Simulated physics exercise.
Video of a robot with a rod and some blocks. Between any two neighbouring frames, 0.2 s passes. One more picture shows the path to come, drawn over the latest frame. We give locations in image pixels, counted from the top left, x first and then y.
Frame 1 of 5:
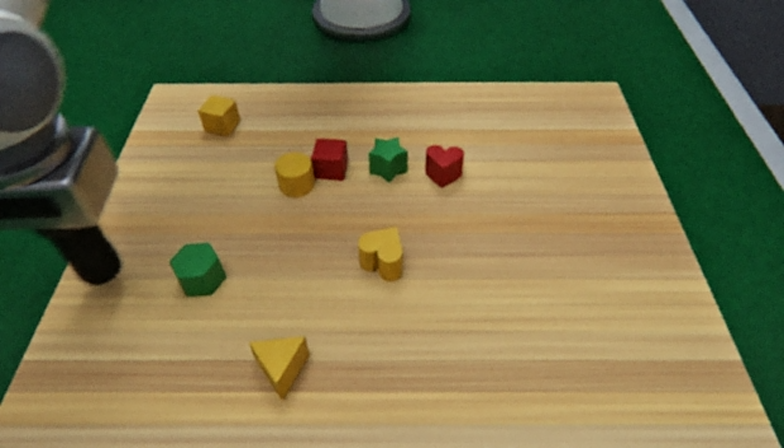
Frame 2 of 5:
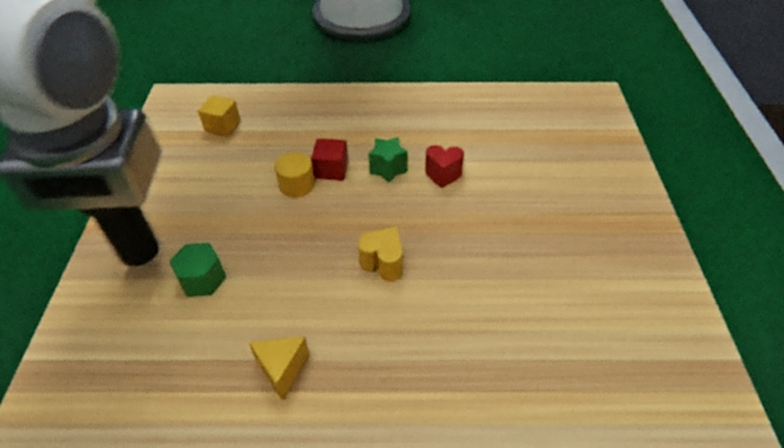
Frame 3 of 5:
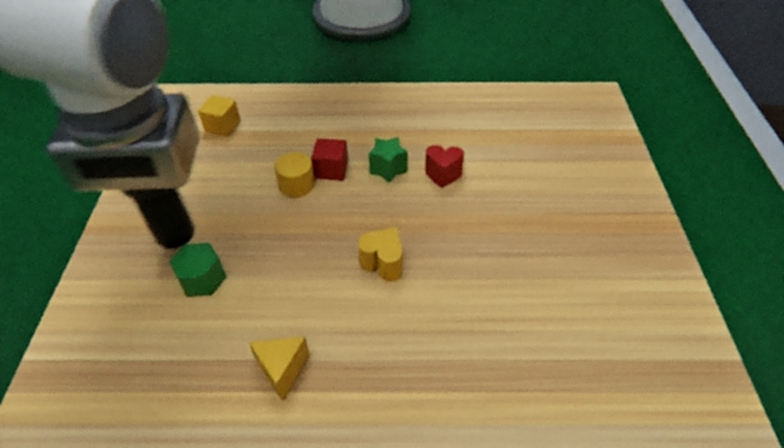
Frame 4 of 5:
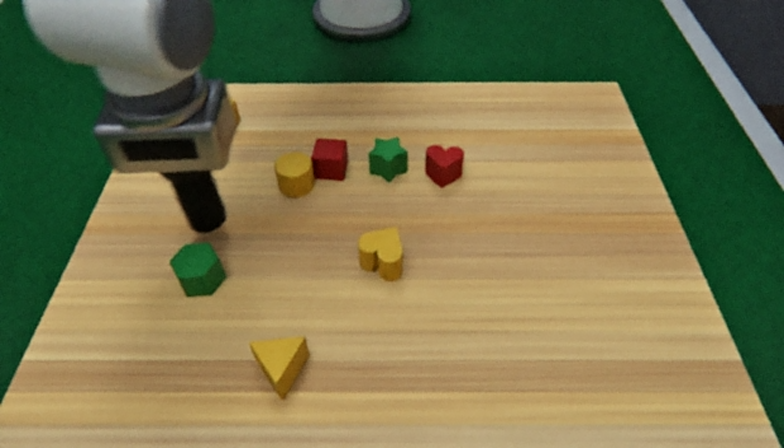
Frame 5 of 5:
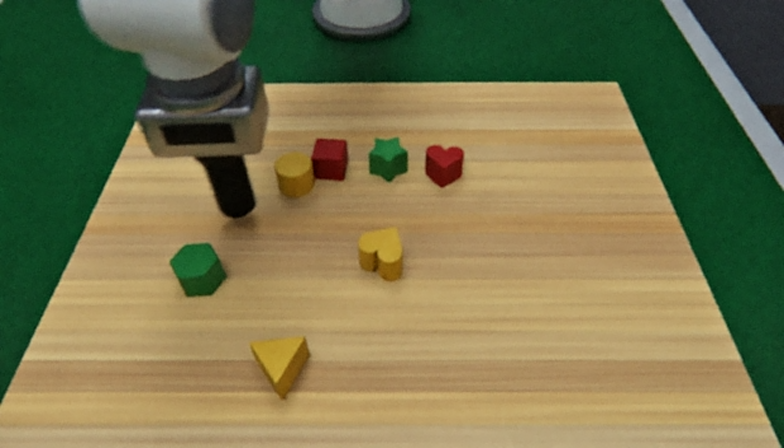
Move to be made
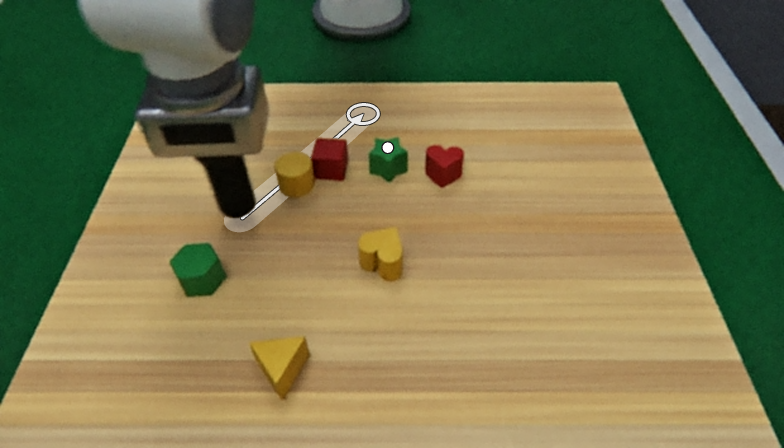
A robot arm with a black rod moved from the left edge of the wooden board, up and to the right past the green hexagon, while all the colored blocks stayed still.
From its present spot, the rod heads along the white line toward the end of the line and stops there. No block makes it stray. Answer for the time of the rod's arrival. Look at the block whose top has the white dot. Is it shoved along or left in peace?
That block is going to get moved.
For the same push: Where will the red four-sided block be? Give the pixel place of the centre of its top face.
It should be at (374, 134) by then.
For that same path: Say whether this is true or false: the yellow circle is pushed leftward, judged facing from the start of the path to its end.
The claim does not hold.
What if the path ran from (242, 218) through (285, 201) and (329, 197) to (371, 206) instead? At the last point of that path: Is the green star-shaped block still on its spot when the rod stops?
Yes
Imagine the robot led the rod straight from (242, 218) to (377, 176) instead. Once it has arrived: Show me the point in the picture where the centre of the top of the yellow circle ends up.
Around (315, 148).
The line goes straight from (242, 218) to (363, 114); the dot is on the green star-shaped block.
What follows on the original path. One third of the way, rod at (286, 165); yellow circle at (321, 155); red four-sided block at (351, 143), turned 45° anticlockwise.
Two thirds of the way, rod at (328, 130); yellow circle at (344, 144); red four-sided block at (374, 134), turned 40° anticlockwise; green star-shaped block at (400, 147), turned 35° clockwise.
At the end, rod at (363, 100); green hexagon unmoved; yellow circle at (344, 144); red four-sided block at (374, 134), turned 40° anticlockwise; green star-shaped block at (400, 147), turned 35° clockwise.
